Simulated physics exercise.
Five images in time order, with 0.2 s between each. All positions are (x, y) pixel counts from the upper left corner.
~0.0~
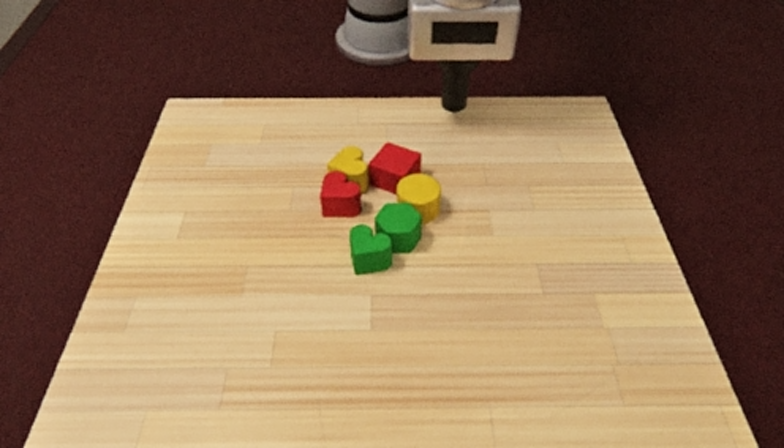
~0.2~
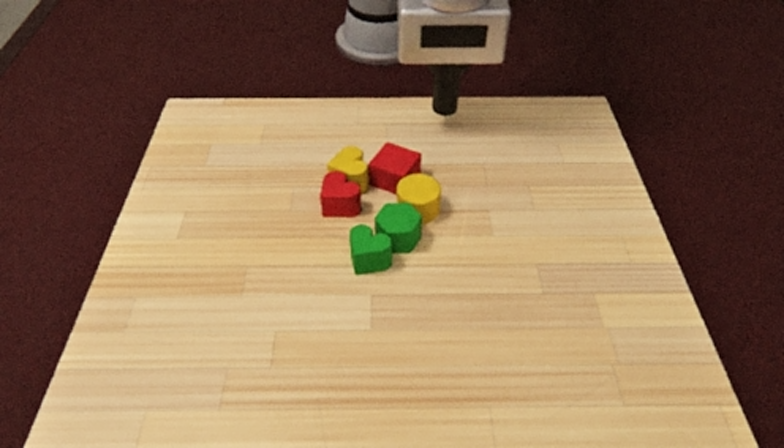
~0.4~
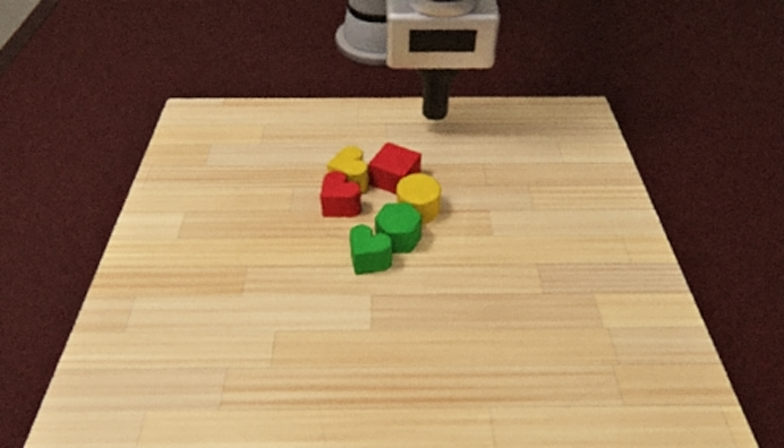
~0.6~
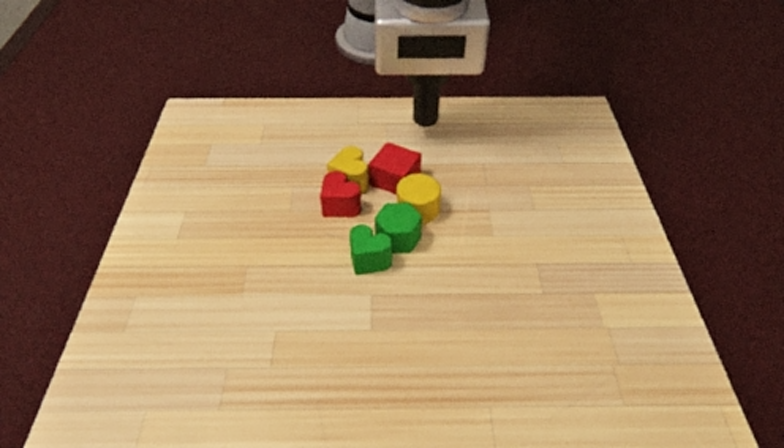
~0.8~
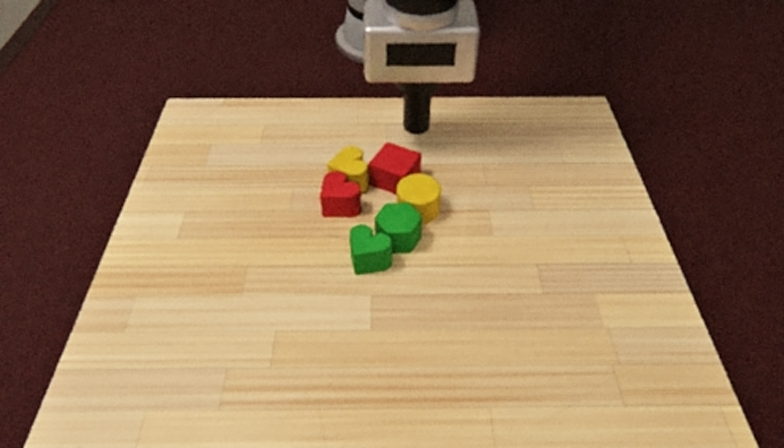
A robot arm with a dark stick slid slowly a short way left and slightly toward the viewer over a wooden board, while the cluster of red, yellow and green blocks stayed still.
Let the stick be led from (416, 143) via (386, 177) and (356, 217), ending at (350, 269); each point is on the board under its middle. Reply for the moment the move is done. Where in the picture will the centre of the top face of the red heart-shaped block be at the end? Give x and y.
Its top middle will sit at (322, 200).
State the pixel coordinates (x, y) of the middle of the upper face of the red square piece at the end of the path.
Its top middle: (388, 246).
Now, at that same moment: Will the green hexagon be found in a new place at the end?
The answer is yes.
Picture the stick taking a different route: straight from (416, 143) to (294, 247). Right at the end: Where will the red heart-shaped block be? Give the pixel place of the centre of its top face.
My estimate: (263, 218).
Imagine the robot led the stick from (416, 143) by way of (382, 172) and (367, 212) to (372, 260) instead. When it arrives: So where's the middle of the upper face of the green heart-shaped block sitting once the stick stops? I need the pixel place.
Located at (360, 268).
On the path given first. One third of the way, stick at (385, 162); red heart-shaped block at (336, 187), turned 15° clockwise; red square piece at (381, 180), turned 15° anticlockwise; green hexagon at (400, 219).
Two thirds of the way, stick at (355, 203); red heart-shaped block at (325, 196), turned 40° clockwise; yellow heart-shaped block at (343, 162), turned 35° clockwise; green heart-shaped block at (363, 249); red square piece at (377, 219), turned 80° anticlockwise; green hexagon at (415, 236).
At the end, stick at (348, 254); red heart-shaped block at (322, 200), turned 60° clockwise; yellow heart-shaped block at (343, 162), turned 35° clockwise; green heart-shaped block at (363, 275), turned 20° anticlockwise; red square piece at (388, 246), turned 115° anticlockwise; green hexagon at (435, 246), turned 20° anticlockwise.
